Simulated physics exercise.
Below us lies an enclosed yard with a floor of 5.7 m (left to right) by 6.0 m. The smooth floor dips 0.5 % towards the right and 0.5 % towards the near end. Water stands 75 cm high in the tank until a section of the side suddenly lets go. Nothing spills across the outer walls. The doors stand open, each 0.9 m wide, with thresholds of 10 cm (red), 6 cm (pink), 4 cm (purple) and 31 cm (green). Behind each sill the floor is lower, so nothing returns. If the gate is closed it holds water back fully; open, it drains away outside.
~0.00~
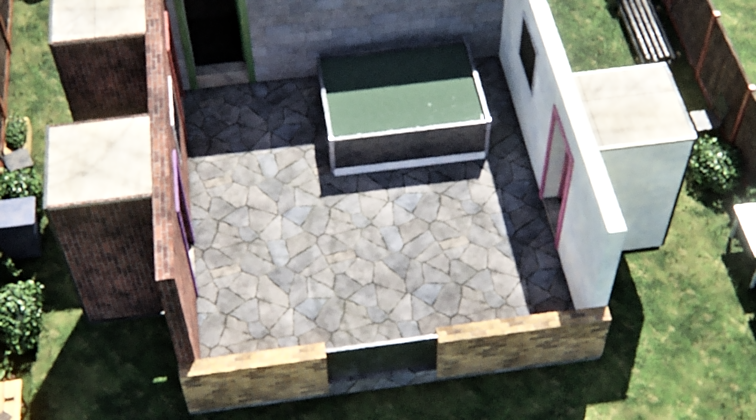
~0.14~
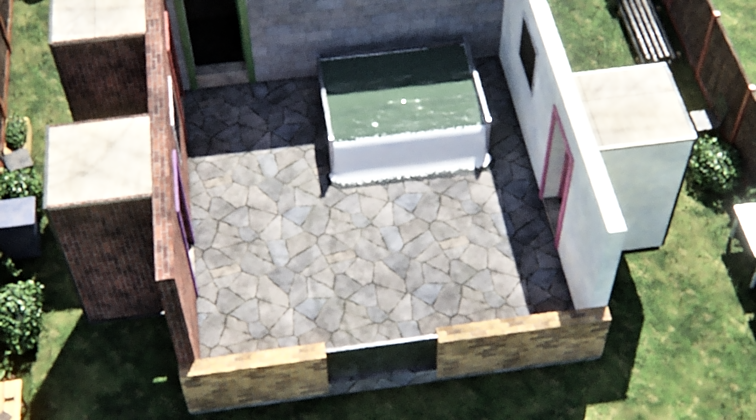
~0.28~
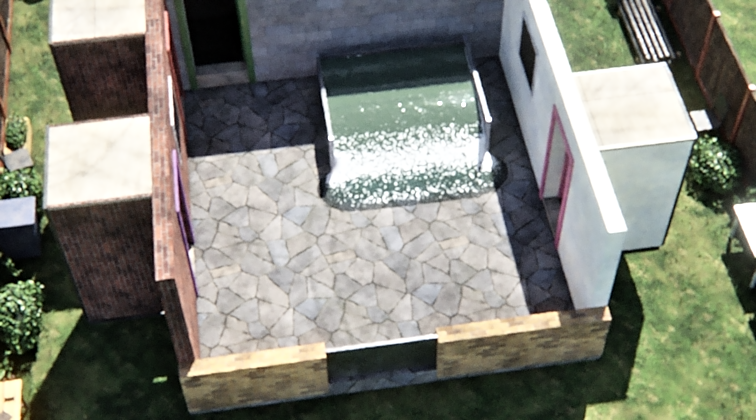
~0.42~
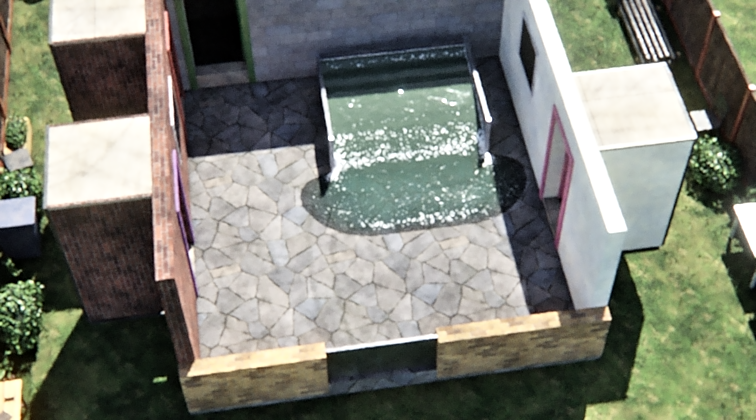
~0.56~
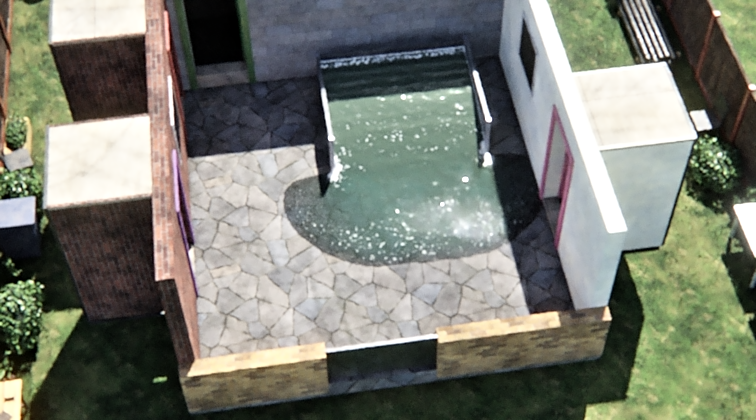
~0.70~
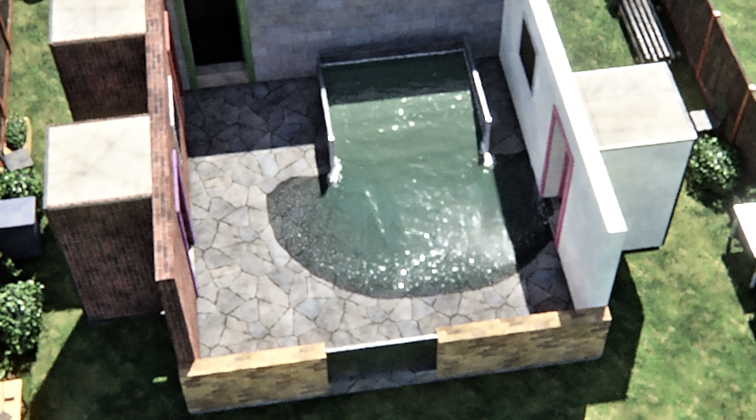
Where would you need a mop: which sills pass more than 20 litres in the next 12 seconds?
Door by door: At the red door it passes the limit; at the pink door it goes over the limit; at the purple door it passes the limit; at the green door it stays under the limit.
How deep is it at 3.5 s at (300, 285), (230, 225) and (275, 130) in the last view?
About 5, 1 and 0 cm.
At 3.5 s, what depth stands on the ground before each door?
In cm: Red 0, pink 21, purple 12, green 0.
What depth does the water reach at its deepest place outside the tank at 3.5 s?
Up to some 33 cm.
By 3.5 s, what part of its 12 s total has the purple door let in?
Some 0 per cent by then.
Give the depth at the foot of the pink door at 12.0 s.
About 14.0 cm.
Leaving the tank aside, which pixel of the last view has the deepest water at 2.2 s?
At about (568, 337).
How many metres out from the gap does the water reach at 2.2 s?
Some 5.2 m out.
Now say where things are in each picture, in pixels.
In the first frame, the tank at (401, 91) is whole and still, 75 cm deep.
In the second frame, the front is at (329, 177), 1.4 m from the gap at (410, 150); 0.6 m2 of floor is under water; 75 cm left at the back of the tank.
In the third frame, water pours out at (410, 153) and has run 1.5 m, to (325, 194); typically 14 cm deep outside, 75 cm at the tank's back.
In the fourth frame, water pours out at (410, 154) and has run 1.9 m, to (307, 199); typically 12 cm deep outside, 69 cm at the tank's back.
In the fifth frame, water pours out at (410, 154) and has run 2.2 m, to (304, 233); typically 10 cm deep outside, 63 cm at the tank's back.
In the sixth frame, water pours out at (410, 155) and has run 2.7 m, to (506, 274); typically 8 cm deep outside, 63 cm at the tank's back.
After 1.4 s water covers 60 % of the floor and is deepest (43 cm) near (449, 353); red door not reached, pink door 15 cm at the sill, 8 L in, purple door not reached, green door not reached.
After 2.2 s water covers 65 % of the floor and is deepest (54 cm) near (568, 337); red door not reached, pink door 14 cm at the sill, 41 L in, purple door 4 cm at the sill, 0 L in, green door not reached.
After 3.5 s water covers 65 % of the floor and is deepest (33 cm) near (204, 386); red door not reached, pink door 21 cm at the sill, 92 L in, purple door 12 cm at the sill, 3 L in, green door not reached.
After 7.0 s water covers 100 % of the floor and is deepest (24 cm) near (399, 73); red door 11 cm at the sill, 6 L in, pink door 10 cm at the sill, 222 L in, purple door 12 cm at the sill, 113 L in, green door 18 cm at the sill, 0 L in.
After 12.0 s water covers 100 % of the floor and is deepest (15 cm) near (548, 268); red door 9 cm at the sill, 43 L in, pink door 14 cm at the sill, 268 L in, purple door 8 cm at the sill, 174 L in, green door 9 cm at the sill, 0 L in.
